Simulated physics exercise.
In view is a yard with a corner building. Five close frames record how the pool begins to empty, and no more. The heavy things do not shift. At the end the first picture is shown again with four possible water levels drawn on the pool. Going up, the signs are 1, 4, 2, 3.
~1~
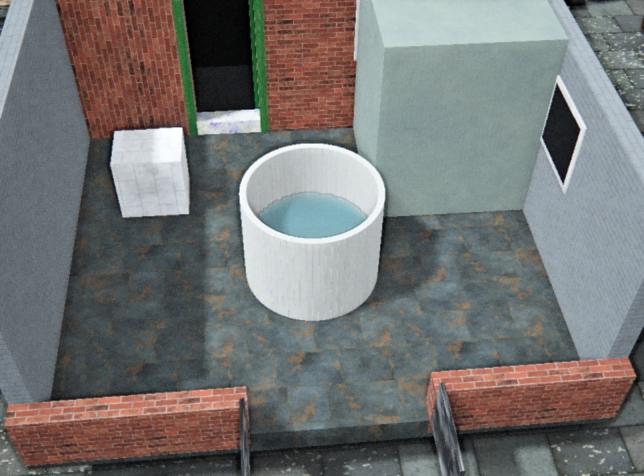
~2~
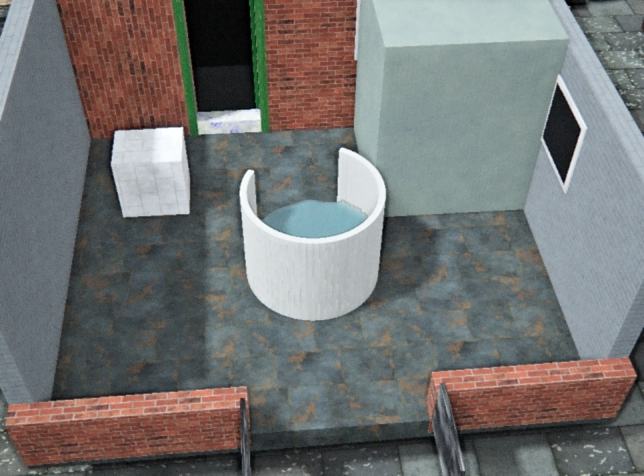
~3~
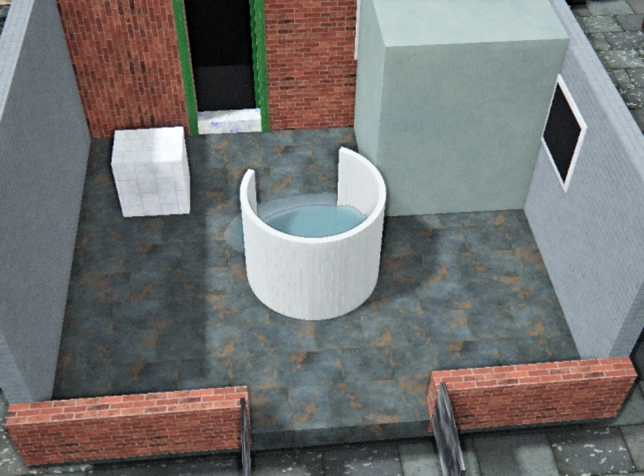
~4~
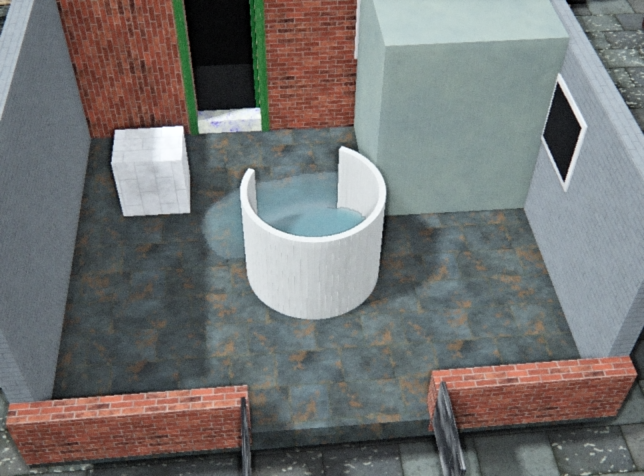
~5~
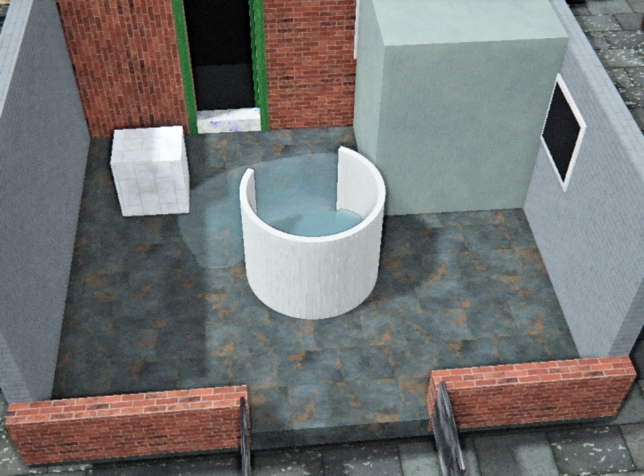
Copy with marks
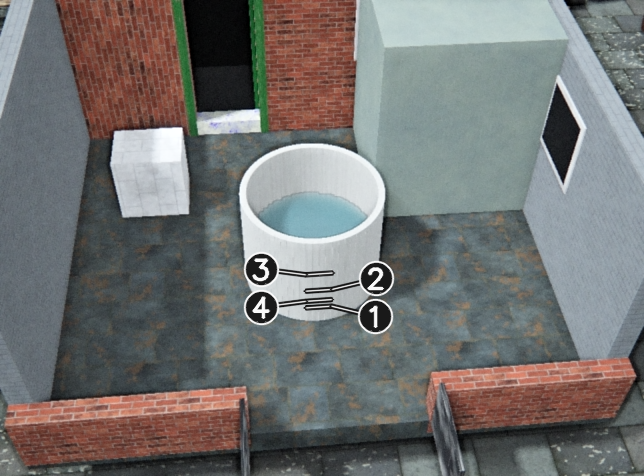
In a walled yard with a pale corner building and a green doorway, the back of a round white pool vanished, and water spilled out behind it, spreading leftward across the dark floor.
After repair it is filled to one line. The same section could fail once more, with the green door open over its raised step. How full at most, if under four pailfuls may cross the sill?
Use line 2.
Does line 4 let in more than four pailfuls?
No, not at all.
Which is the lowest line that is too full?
Line 3.
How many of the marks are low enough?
Three.
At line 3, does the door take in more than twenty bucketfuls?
No.
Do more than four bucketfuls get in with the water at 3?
Yes.
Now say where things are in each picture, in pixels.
Water in the pool at rest, its middle at (312, 234); foot of the green doorway at (230, 133); open gate at (340, 377).
Water covers 2 % of the ground, its front hidden from here.
Water covers 4 % of the ground, its front hidden from here.
Water covers 9 % of the ground and shows as far out as (215, 233).
Water covers 15 % of the ground and shows as far out as (191, 224).
On the marked copy, 1 at (318, 307); 2 at (319, 290); 3 at (319, 273); 4 at (318, 300); from the bottom up 1, 4, 2, 3.
With 1, nothing gets over.
With 2, a splash gets over, under a bucket.
With 3, about 8 bucketfuls get in.
With 4, nothing gets over.
